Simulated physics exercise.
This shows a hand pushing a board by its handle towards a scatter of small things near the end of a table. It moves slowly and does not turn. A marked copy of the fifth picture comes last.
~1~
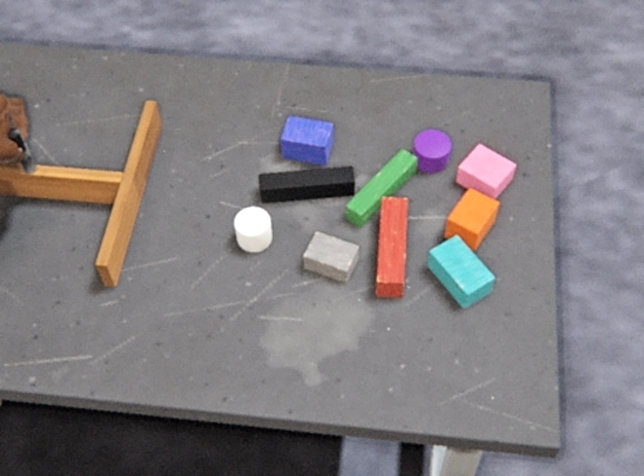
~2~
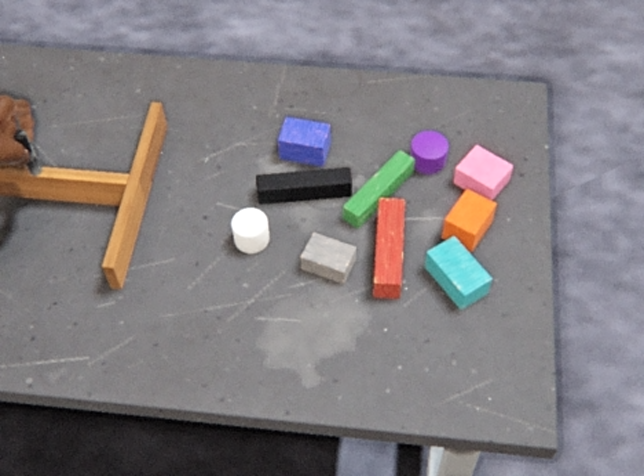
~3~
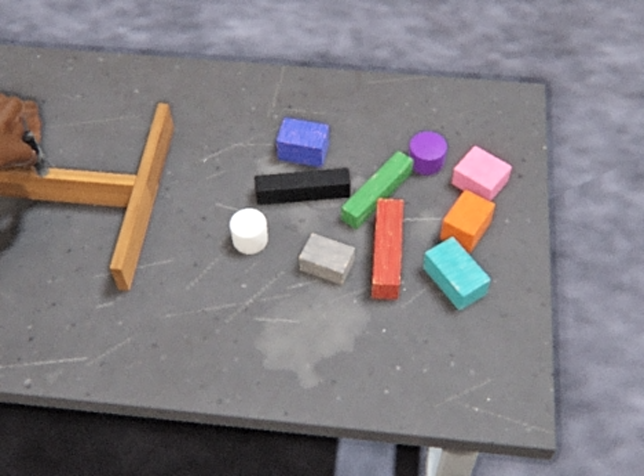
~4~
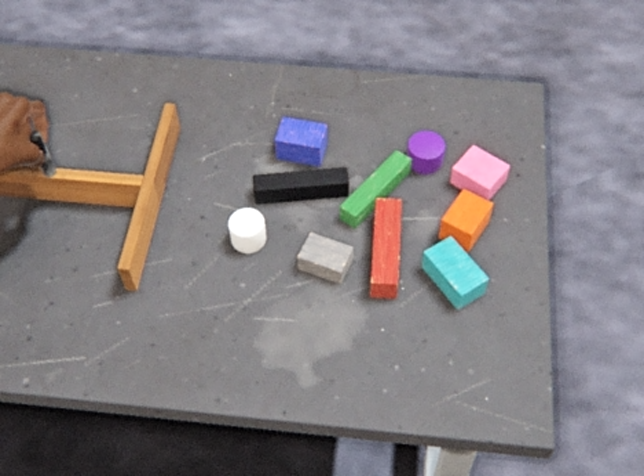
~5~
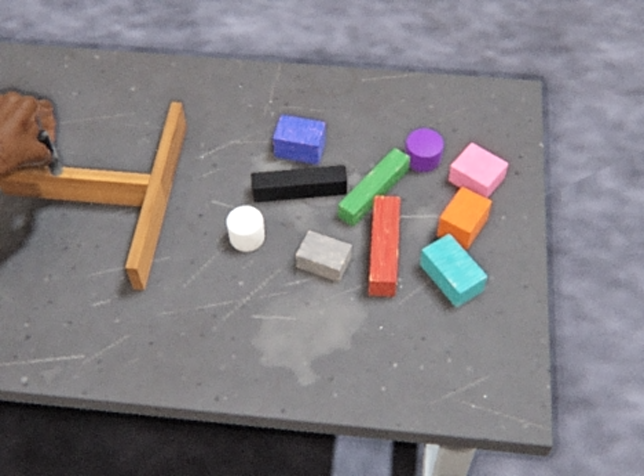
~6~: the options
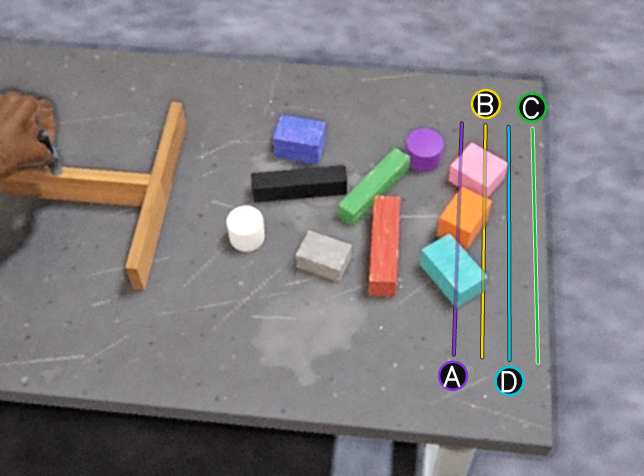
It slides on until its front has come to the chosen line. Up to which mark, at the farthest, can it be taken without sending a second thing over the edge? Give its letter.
Up to line A.
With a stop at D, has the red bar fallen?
By then, yes.
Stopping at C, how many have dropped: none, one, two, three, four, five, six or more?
Six or more.
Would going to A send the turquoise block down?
No.
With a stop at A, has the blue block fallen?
By then, no.
On the marked copy, A at (458, 229); B at (484, 231); C at (535, 235); D at (509, 233).
With A. Early on, board (262, 188); blue block (304, 140); green bar (379, 188).
Further on, board (372, 197); pink block (489, 175); turquoise block (470, 277).
At the end, board (457, 204); pink block over the edge; turquoise block (538, 293); one fallen.
As for the rest, B drops four; C drops ten; D drops seven.
